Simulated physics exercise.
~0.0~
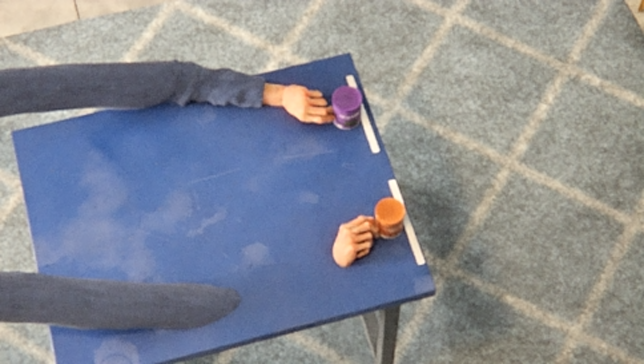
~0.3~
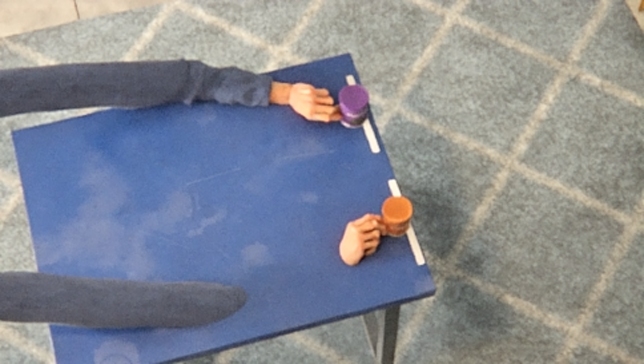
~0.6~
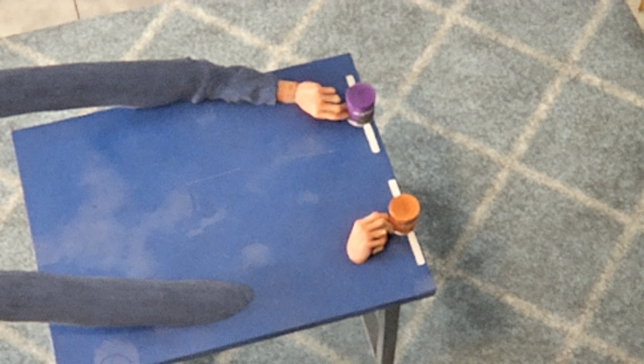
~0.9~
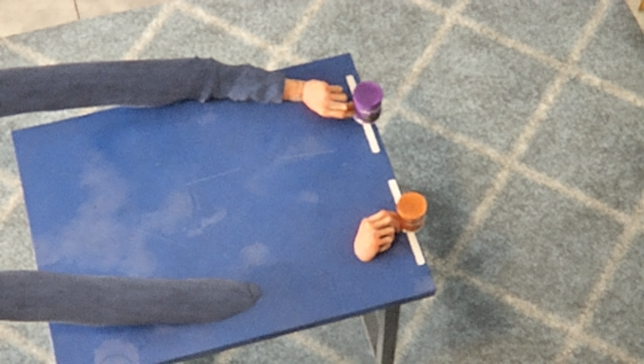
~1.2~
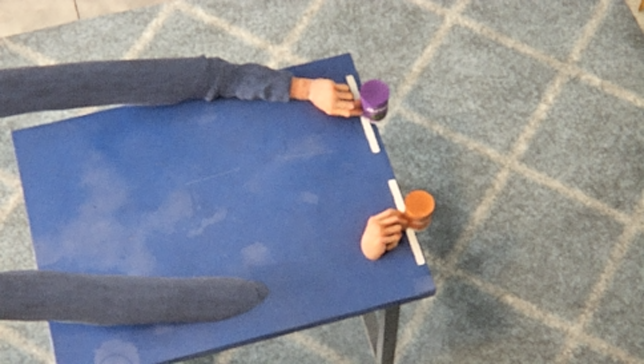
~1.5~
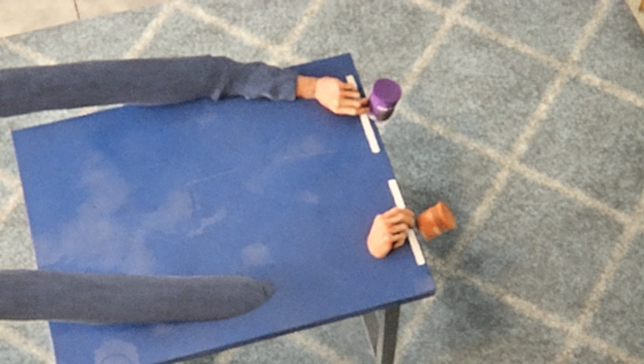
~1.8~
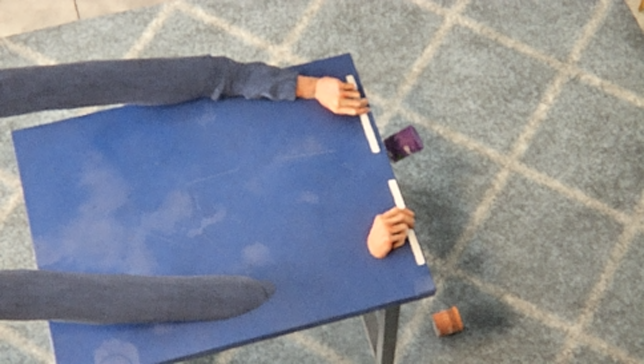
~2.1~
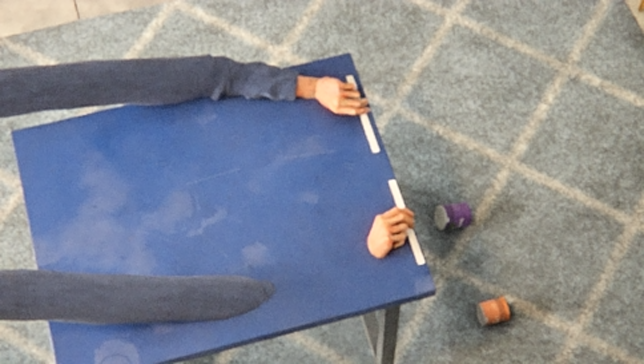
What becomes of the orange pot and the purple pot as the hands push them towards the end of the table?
Both pots go over the edge of the table and drop to the carpeted floor.
